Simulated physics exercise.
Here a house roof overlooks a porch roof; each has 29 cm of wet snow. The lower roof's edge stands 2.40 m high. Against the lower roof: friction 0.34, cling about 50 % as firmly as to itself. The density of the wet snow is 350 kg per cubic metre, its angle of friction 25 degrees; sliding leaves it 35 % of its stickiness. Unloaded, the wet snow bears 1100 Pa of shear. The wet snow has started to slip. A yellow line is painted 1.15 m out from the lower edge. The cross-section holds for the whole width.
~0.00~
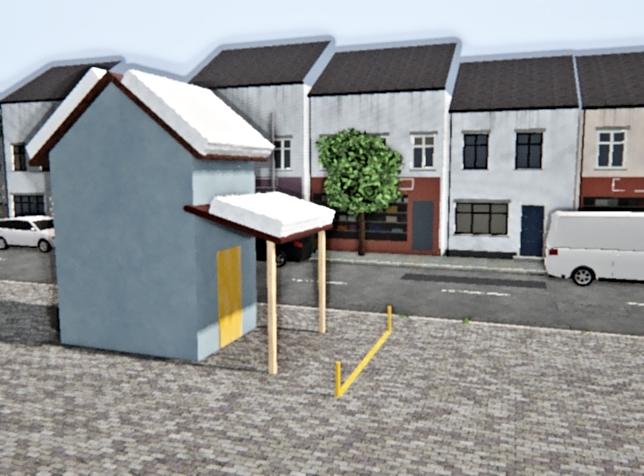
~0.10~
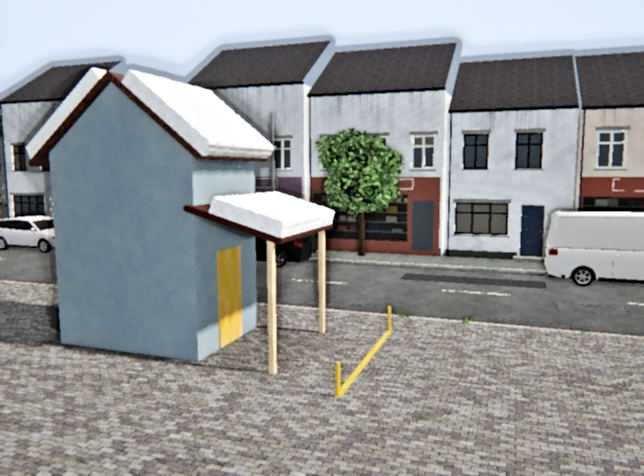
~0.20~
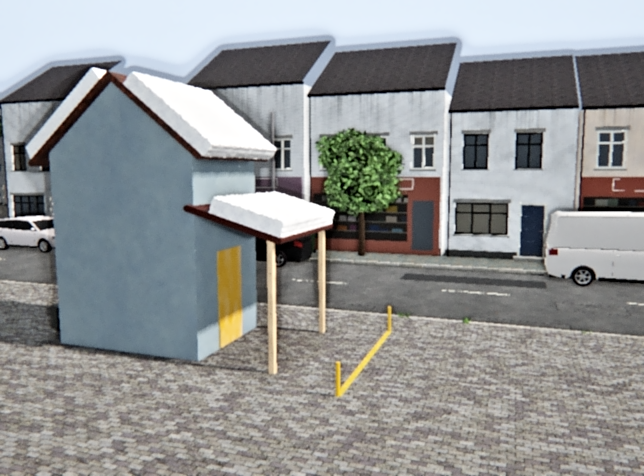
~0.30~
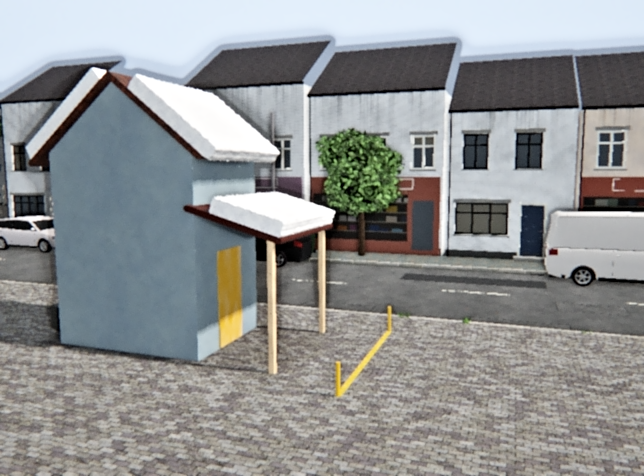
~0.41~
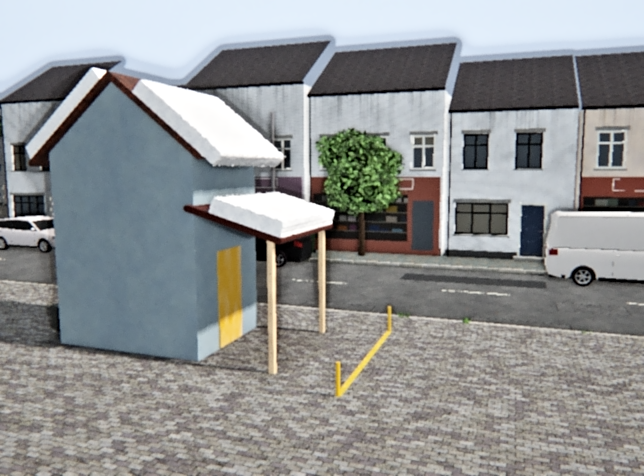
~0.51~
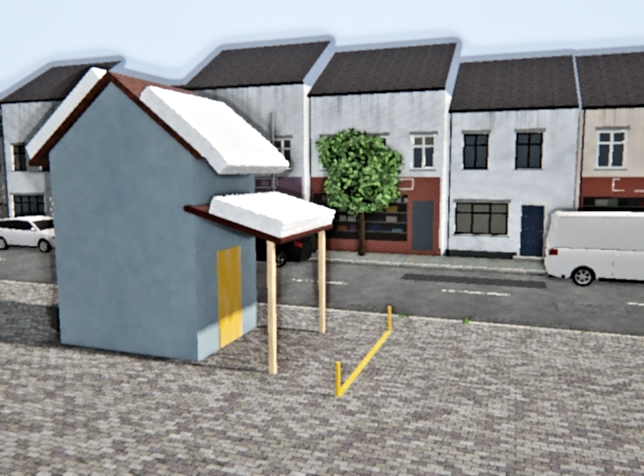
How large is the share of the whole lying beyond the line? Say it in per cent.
It comes to some 32 %.
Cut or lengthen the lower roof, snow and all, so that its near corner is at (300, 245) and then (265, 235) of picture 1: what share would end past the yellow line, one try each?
In that order: 25 %, 35 %.
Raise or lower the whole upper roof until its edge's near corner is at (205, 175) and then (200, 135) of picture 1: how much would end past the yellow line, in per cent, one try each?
In that order: 16 %, 45 %.
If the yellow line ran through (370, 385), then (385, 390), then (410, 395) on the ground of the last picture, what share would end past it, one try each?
In turn about 20 %, 12 %, 5 %.
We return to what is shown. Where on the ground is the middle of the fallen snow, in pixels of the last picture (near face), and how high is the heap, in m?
Around (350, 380); it stands about 0.4 m.
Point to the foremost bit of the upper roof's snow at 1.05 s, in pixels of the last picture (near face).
At about (281, 209).
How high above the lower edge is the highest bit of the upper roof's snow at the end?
Roughly 0.8 m.
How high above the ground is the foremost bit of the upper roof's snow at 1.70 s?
About 0.4 m.
By 1.05 s, none is below the lower edge and 0 % is past the line.
By 1.70 s, 34 % is below the lower edge and 6 % is past the line.
By 2.35 s, 57 % is below the lower edge and 31 % is past the line.
By 3.00 s, 65 % is below the lower edge and 32 % is past the line.
By 3.30 s, at the end, 65 % is below the lower edge and 32 % is past the line.
